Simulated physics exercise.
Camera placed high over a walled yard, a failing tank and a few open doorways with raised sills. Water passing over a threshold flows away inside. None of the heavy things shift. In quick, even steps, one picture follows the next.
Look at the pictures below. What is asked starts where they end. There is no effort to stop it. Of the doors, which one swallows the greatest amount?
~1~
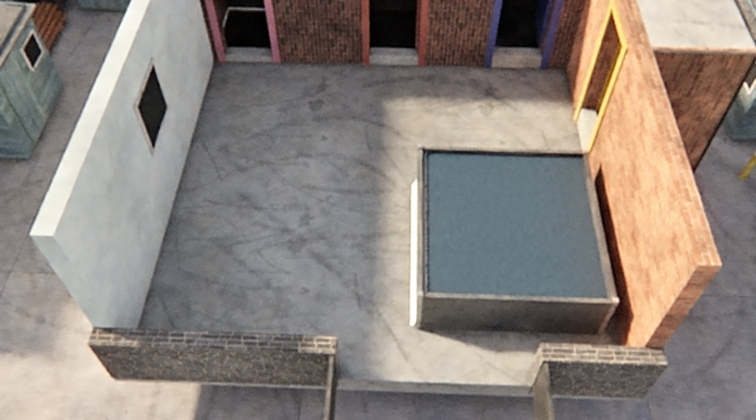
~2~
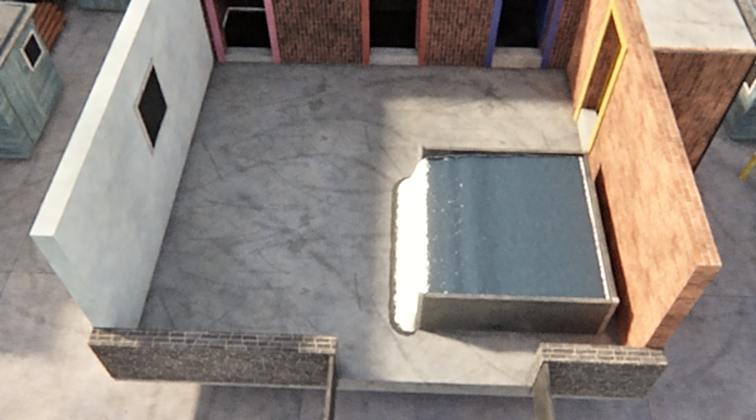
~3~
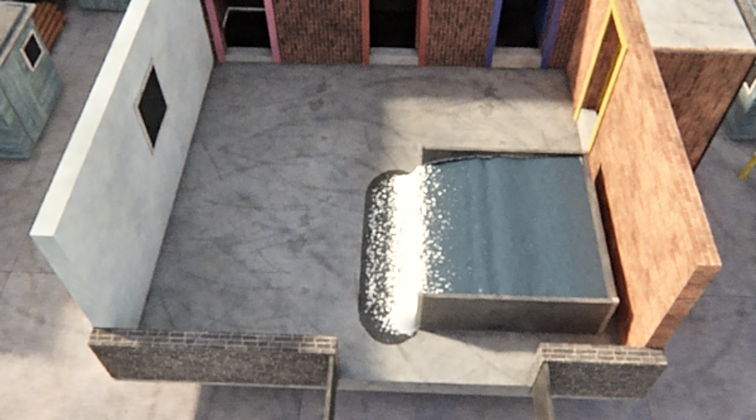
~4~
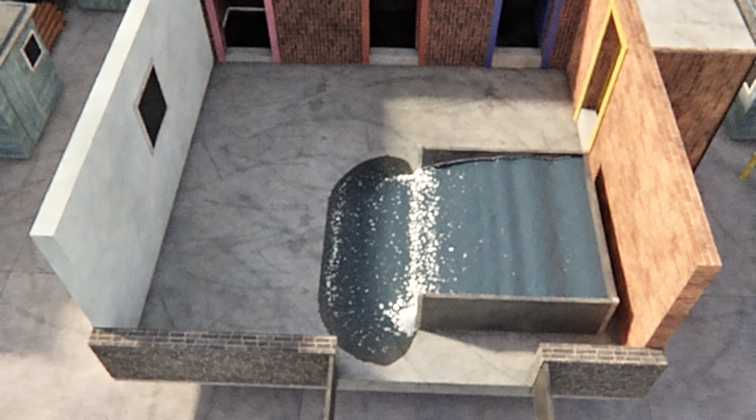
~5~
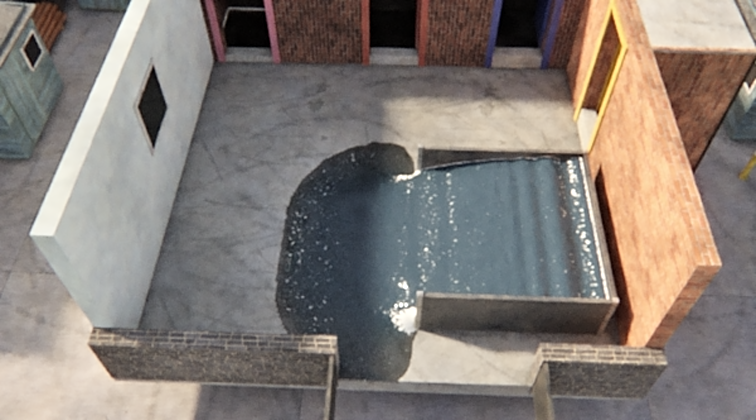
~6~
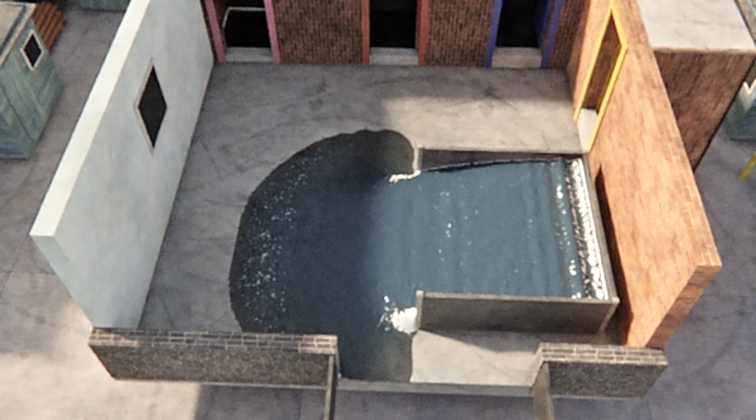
The pink door swallows the most.
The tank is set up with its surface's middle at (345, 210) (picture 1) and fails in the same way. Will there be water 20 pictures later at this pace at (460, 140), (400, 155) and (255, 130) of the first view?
In the order given: Not reached, not reached and wetted.
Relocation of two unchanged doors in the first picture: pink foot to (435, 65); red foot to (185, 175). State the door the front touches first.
That's the red-painted one.
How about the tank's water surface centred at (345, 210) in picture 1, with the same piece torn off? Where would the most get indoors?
Answer: The door marked pink.
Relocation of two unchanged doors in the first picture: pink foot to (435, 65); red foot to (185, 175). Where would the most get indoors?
The red one, I'd say.
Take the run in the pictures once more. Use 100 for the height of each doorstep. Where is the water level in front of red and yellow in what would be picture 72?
In turn 40 and 50 per cent.
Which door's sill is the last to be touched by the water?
I'd go with the door marked yellow.
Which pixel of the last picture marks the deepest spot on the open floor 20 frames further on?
Somewhere near (213, 69).
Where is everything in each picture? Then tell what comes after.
The first frame shows the tank at (509, 221) is whole and still.
In the second frame, water pours out at (420, 237) and has run to (411, 331).
In the third frame, the front is at a hidden place, out from the gap at (420, 240).
In the fourth frame, water pours out at (420, 241) and has run to a hidden place.
In the fifth frame, water pours out at (420, 242) and has run to a hidden place.
In the sixth frame, water pours out at (420, 242) and has run to (256, 196).
A moment on, water covers 50 % of the floor; yellow door not reached, pink door not reached, blue door not reached, red door not reached.
Next, water covers 55 % of the floor; yellow door not reached, pink door not reached, blue door not reached, red door not reached.
Then, water covers 60 % of the floor; yellow door not reached, pink door a lot in, blue door not reached, red door not reached.
Later, water covers 95 % of the floor; yellow door wet at the sill, nothing in, pink door a lot in, blue door wet at the sill, nothing in, red door wet at the sill, nothing in.
In the end, water covers 100 % of the floor; yellow door wet at the sill, nothing in, pink door a lot in, blue door wet at the sill, nothing in, red door wet at the sill, nothing in; the pink door has let in the most.
